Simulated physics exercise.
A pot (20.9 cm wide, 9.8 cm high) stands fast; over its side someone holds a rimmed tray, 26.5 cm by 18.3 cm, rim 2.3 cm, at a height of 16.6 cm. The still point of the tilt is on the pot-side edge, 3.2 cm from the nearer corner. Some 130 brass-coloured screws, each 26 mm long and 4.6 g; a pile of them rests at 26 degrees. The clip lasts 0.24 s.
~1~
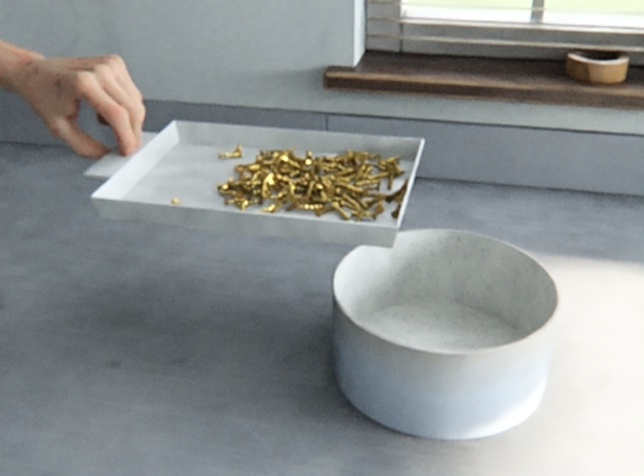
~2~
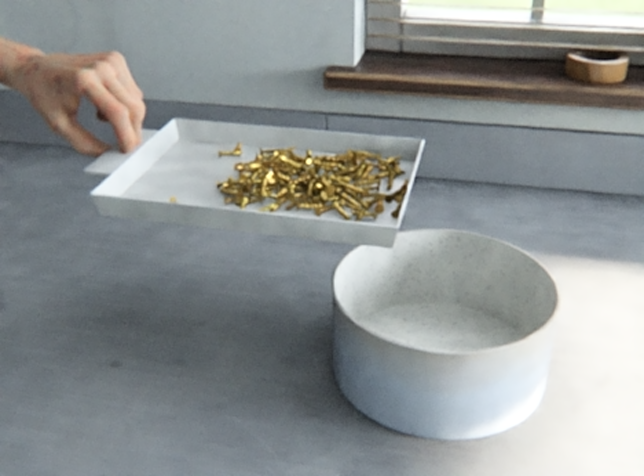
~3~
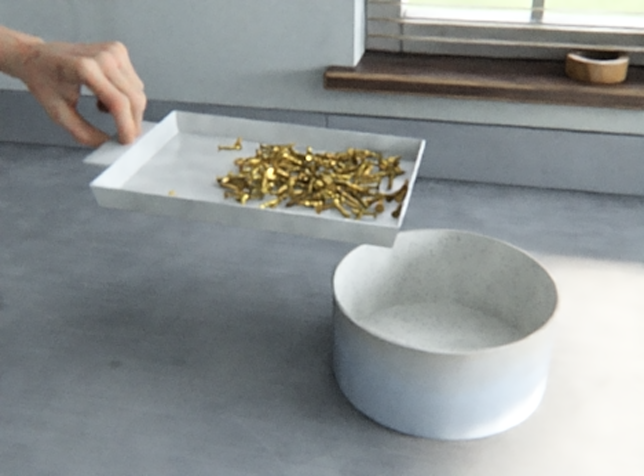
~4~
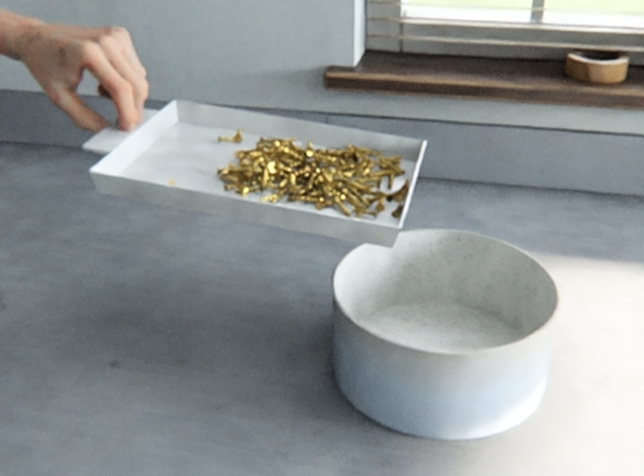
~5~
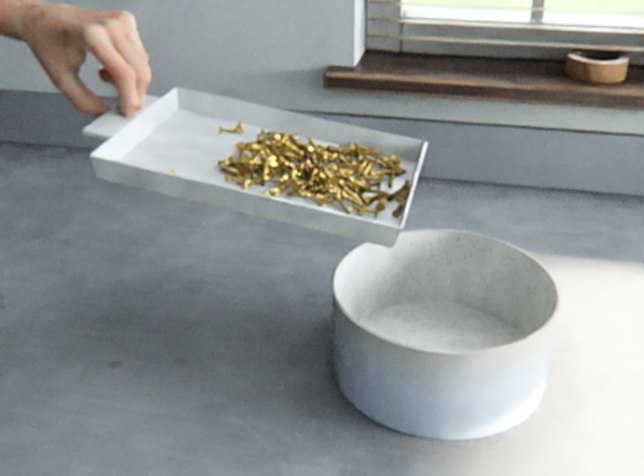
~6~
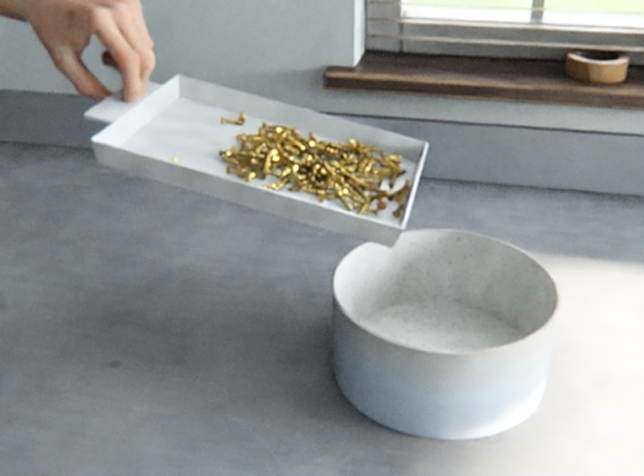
A hand at the left held a shallow white tray of brass-coloured screws over the side of a round pot and slowly raised its end, tilting the tray gently while the pile barely shifted.
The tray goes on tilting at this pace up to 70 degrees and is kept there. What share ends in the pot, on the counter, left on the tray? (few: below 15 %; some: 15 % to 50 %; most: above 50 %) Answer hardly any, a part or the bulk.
Pot: A part, counter: Hardly any, tray: The bulk.
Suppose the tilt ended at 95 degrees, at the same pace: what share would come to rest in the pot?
In that case some 90 per cent.
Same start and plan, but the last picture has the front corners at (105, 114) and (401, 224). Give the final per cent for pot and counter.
Pot 35, counter 10.
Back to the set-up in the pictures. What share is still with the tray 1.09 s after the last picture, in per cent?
Some 85 per cent of the load.
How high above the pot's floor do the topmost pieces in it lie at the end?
About 1.5 cm.
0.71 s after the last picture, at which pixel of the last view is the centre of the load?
Near (399, 169).
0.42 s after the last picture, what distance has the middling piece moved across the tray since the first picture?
About 4 cm.
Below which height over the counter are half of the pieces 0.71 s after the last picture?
Some 20 cm.
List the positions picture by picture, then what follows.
In the first frame, tray tilt 0 degrees, front corners at (98, 195) and (393, 224); middle of the pieces at (311, 182); pot at (444, 283).
In the second frame, tray tilt 1 degrees, front corners at (98, 192) and (393, 224); middle of the pieces at (311, 181).
In the third frame, tray tilt 3 degrees, front corners at (97, 183) and (394, 224); middle of the pieces at (311, 179).
In the fourth frame, tray tilt 5 degrees, front corners at (97, 169) and (395, 224), lowest corner right back; middle of the pieces at (311, 174).
In the fifth frame, tray tilt 9 degrees, front corners at (98, 154) and (397, 224), lowest corner right back; middle of the pieces at (312, 170).
In the sixth frame, tray tilt 12 degrees, front corners at (99, 139) and (399, 224), lowest corner right back; middle of the pieces at (313, 165); pot at (444, 283).
Then, 0.42 s after the last picture, tilt 40 degrees; the tray holds 100 %, the pot 0 %.
Then, 0.71 s after the last picture, tilt 59 degrees; the tray holds 100 %, the pot 0 %.
Then, 1.09 s after the last picture, tilt 70 degrees; the tray holds 85 %, the pot 10 %.
In the end, pot 35 %, counter 5 %, tray 60 %.
